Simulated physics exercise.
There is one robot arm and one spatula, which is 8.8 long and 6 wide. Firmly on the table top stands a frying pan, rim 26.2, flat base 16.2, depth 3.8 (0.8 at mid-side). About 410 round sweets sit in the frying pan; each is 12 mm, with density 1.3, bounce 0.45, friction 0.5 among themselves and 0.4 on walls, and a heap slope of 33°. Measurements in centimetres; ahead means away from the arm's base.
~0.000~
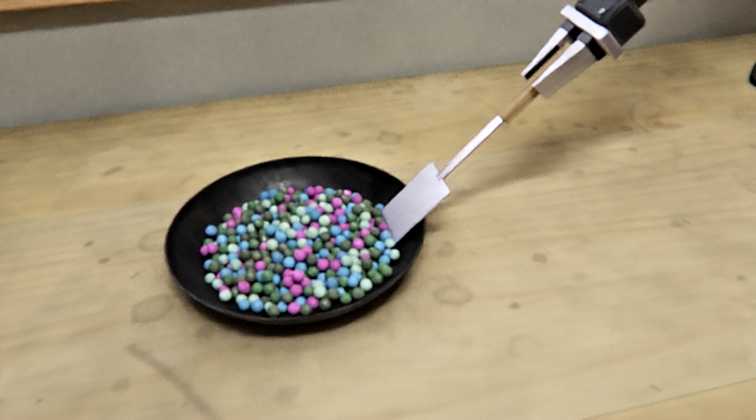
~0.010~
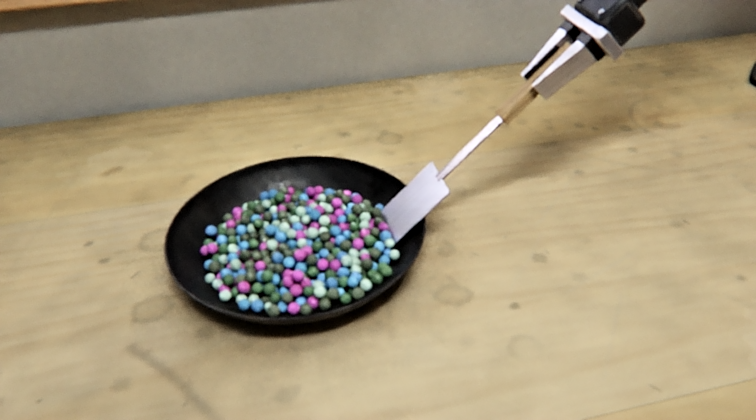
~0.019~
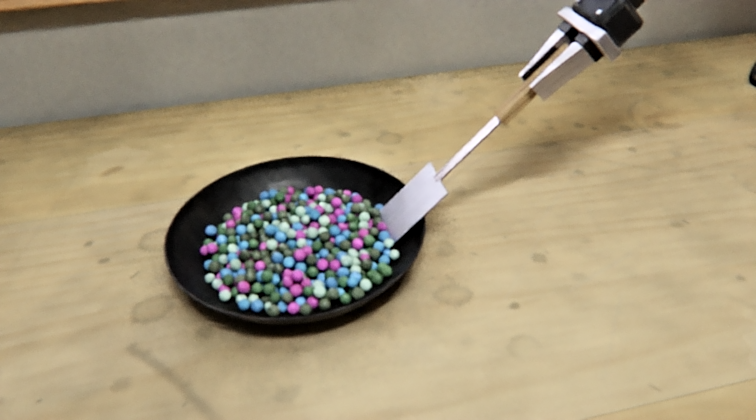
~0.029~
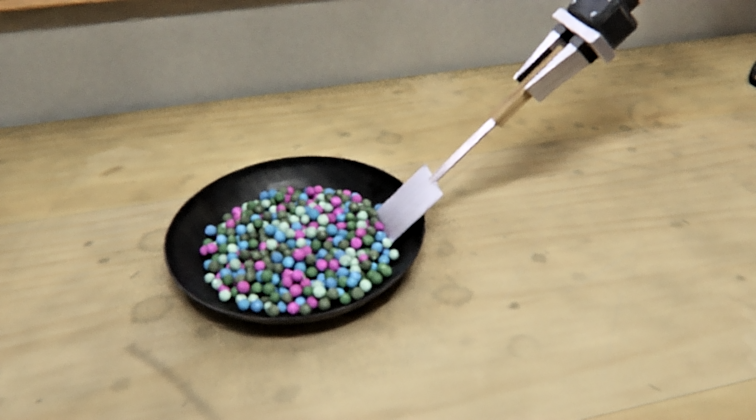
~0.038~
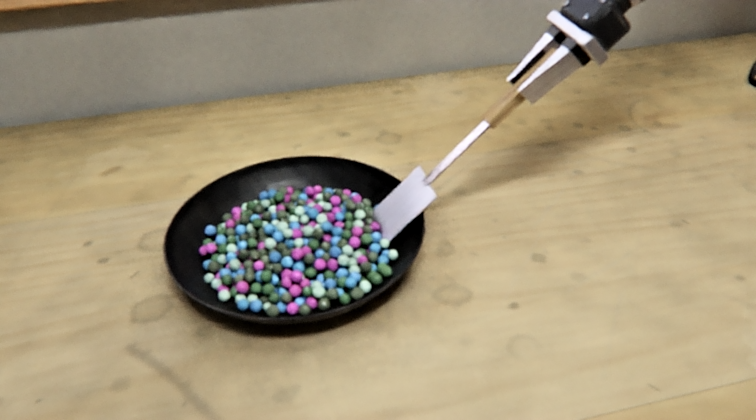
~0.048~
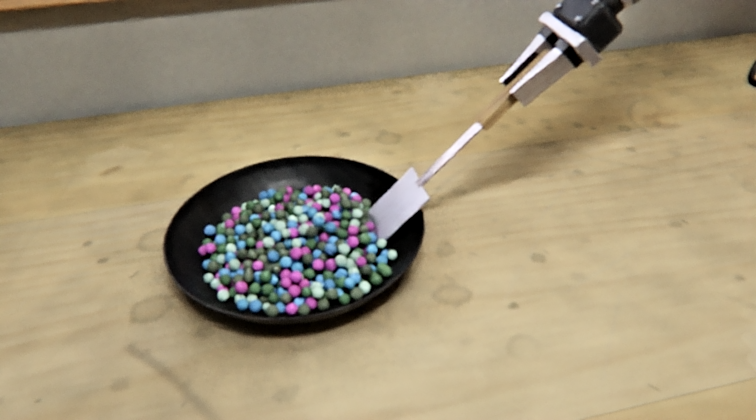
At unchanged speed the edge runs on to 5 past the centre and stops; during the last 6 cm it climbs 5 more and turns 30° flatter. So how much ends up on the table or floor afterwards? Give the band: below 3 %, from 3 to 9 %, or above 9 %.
Band: From 3 to 9 %.
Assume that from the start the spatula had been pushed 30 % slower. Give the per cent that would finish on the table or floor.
Roughly 0 per cent, I'd say.
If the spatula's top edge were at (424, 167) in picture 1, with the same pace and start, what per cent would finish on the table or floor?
I'd estimate around 5 per cent.
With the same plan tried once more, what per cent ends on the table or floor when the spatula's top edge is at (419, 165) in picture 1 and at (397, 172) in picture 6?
Roughly 5 %.
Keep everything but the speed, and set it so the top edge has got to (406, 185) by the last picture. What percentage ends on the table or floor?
Roughly 10 per cent.
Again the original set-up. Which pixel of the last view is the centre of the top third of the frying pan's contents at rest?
Pixel position: Approx. (229, 245).
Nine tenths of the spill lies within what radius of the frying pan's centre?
40 centimetres, give or take.
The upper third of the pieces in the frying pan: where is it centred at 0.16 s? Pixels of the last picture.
It is centred at roughly (276, 235).
By 0.10 s, sloping 44°, highest piece 6 above the table; 413 in the frying pan.
By 0.16 s, sloping 32°, highest piece 6 above the table; 413 in the frying pan.
By 0.39 s, sloping 14°, highest piece 6 above the table; 393 in the frying pan, 18 on the table or floor, 2 on the blade or in flight.
By 1.44 s, sloping 14°, highest piece 4 above the table; 393 in the frying pan, 20 on the table or floor.
Final count, 393 in the frying pan, 20 on the table or floor. That is 5 % on the table or floor.
